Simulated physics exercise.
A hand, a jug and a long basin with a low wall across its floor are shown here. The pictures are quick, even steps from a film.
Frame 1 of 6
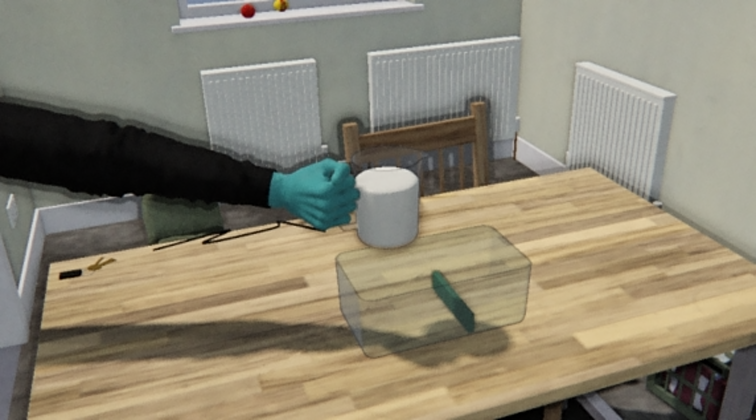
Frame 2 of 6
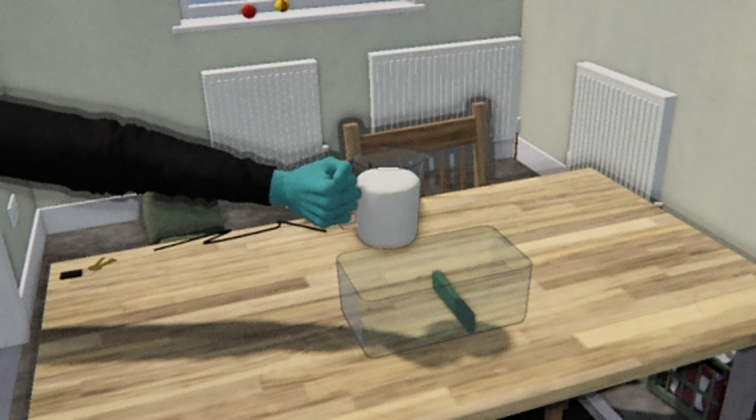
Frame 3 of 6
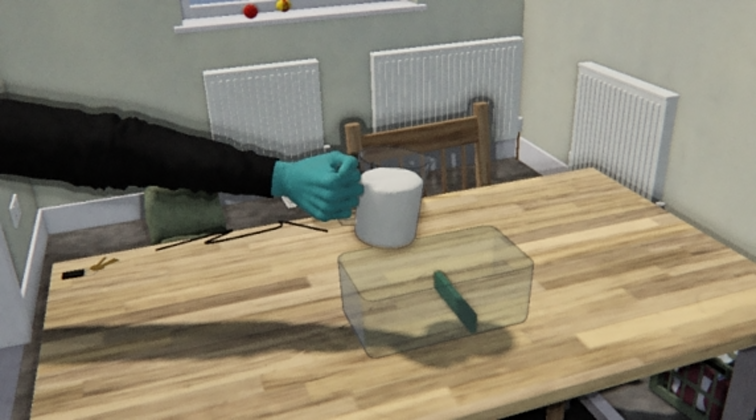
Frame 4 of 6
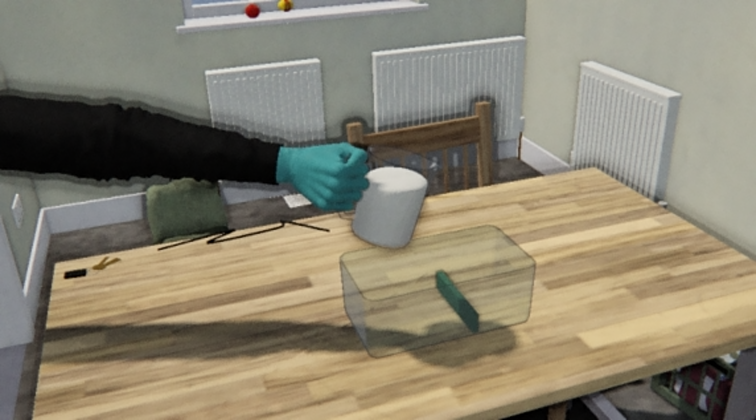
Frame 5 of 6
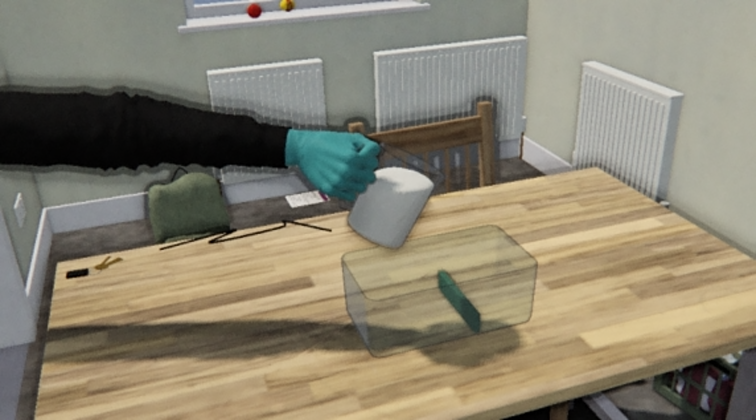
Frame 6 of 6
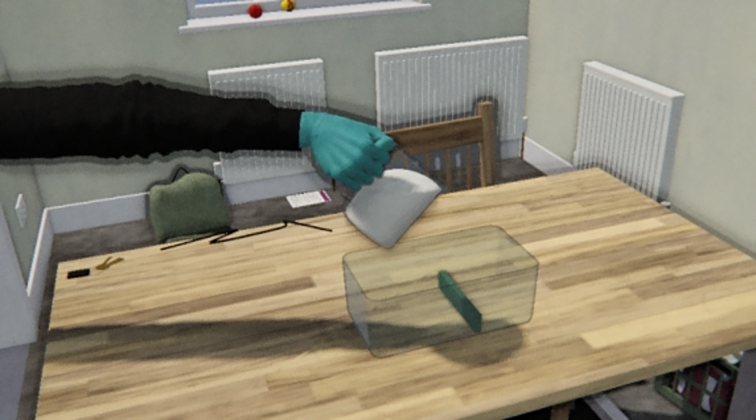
A teal-gloved hand tilted a white jug further and further to the right above a wooden table, beside a long see-through basin with a low green wall across its floor.
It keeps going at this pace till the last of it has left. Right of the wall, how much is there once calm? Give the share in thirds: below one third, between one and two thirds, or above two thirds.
Reaches a third, not past two thirds.
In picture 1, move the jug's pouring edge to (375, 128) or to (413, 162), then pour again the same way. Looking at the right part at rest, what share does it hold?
First place gives some 10 %, second place some 15 %.
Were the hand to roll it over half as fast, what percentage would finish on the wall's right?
I'd say roughly 60 in every hundred ends up there.
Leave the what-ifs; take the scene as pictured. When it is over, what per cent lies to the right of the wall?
That is roughly 40 percent of it.
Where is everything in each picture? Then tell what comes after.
It leans 0°; its right rim is at (428, 152); the milk meets the walls at (355, 183) and (414, 173); the long basin's rim runs from (347, 278) to (511, 244); the wall's top is at (453, 293), in the first picture.
It leans 2°; its right rim is at (430, 153); the milk meets the walls at (356, 183) and (416, 174), in the second picture.
It leans 8°; its right rim is at (435, 157); the milk meets the walls at (360, 182) and (419, 174), in the third picture.
It leans 17°; its right rim is at (442, 164); the milk meets the walls at (362, 184) and (424, 175), in the fourth picture.
It leans 29°; its right rim is at (447, 175); the milk meets the walls at (360, 198) and (431, 177), in the fifth picture.
It leans 43°; its right rim is at (449, 188); the milk meets the walls at (351, 204) and (437, 182), in the sixth picture.
A moment on, the jug is tipped right over and 52 per cent is still to pour, 7 is left of the wall and 16 right of it.
Next, the jug is tipped right over and 10 per cent is still to pour, 42 is left of the wall and 34 right of it.
Then the jug is tipped right over and 0 per cent is still to pour, 51 is left of the wall and 42 right of it.
Later the jug is tipped right over and 0 per cent is still to pour, 53 is left of the wall and 42 right of it.
Finally, 53 per cent lies left of the wall, 42 right of it and 4 outside.
